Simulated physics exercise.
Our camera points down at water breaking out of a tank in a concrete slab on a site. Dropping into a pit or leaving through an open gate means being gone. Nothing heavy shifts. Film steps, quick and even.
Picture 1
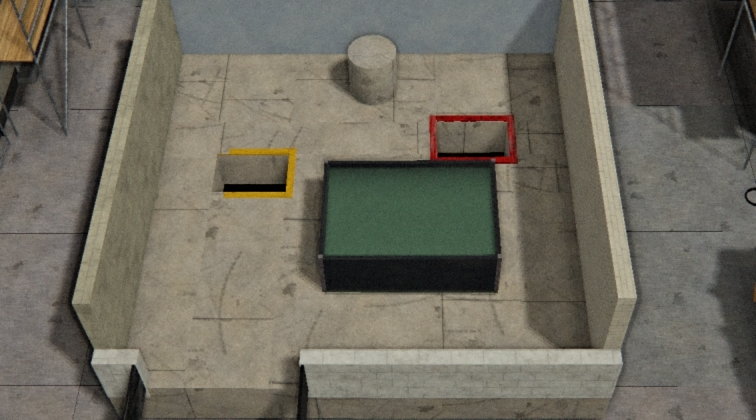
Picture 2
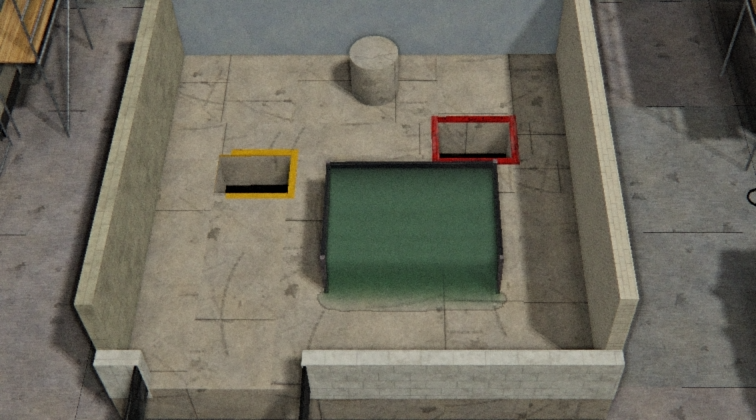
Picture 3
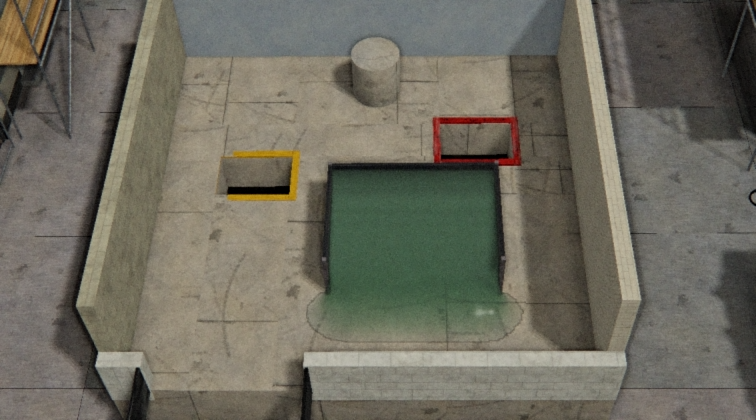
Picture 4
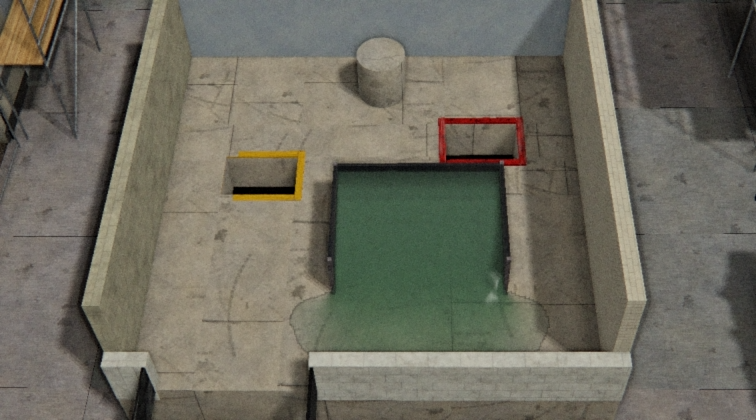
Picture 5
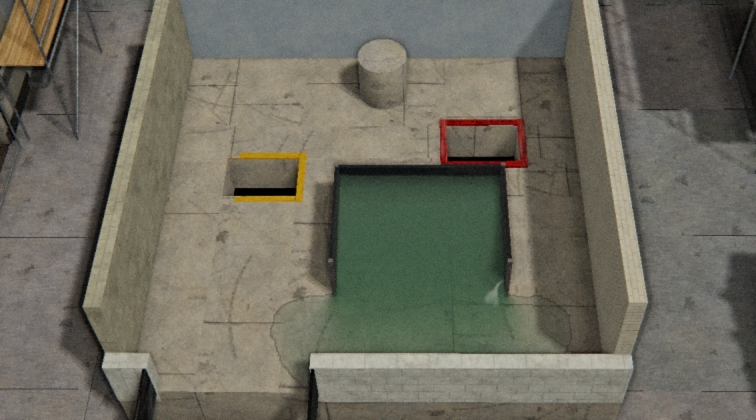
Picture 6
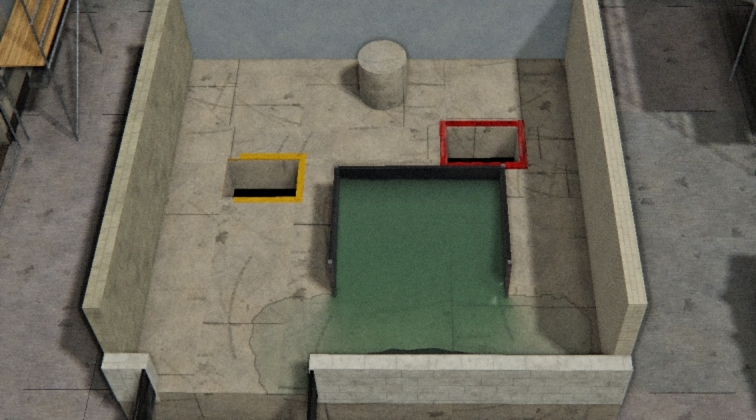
Green water pouring from the open front of a dark tank and spreading across a walled concrete slab, reaching the low front wall.
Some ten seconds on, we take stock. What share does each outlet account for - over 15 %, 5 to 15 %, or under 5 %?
At the end, gate: The top band; yellow pit: The middle band; red pit: The middle band.
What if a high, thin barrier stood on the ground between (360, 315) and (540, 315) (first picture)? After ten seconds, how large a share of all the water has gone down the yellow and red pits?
Approximate split, yellow: 2 in a hundred; red: 2 in a hundred.
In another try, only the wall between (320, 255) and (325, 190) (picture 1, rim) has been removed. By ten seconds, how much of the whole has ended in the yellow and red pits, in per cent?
Yellow 14 %, red 0 %.
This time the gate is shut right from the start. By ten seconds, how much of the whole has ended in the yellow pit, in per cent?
Share into the yellow pit: 14 %.
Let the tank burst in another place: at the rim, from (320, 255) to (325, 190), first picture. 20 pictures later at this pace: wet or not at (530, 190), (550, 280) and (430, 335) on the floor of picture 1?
In the order asked: Out of reach, out of reach, out of reach.
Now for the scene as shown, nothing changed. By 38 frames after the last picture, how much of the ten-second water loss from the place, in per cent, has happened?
Around 65 per cent.
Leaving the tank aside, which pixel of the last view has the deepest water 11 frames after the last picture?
Somewhere close to (599, 381).
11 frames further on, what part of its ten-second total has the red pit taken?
Near 0 %, I'd say.
A moment on, water covers 20 % of the floor; the gate 2 %, the yellow pit 0 %, the red pit 0 %.
Next, water covers 35 % of the floor; the gate 5 %, the yellow pit 0 %, the red pit 0 %.
Then, water covers 55 % of the floor; the gate 9 %, the yellow pit 0 %, the red pit 3 %.
Later, water covers 80 % of the floor; the gate 14 %, the yellow pit 3 %, the red pit 7 %.
In the end, water covers 95 % of the floor; the gate 19 %, the yellow pit 8 %, the red pit 8 %.
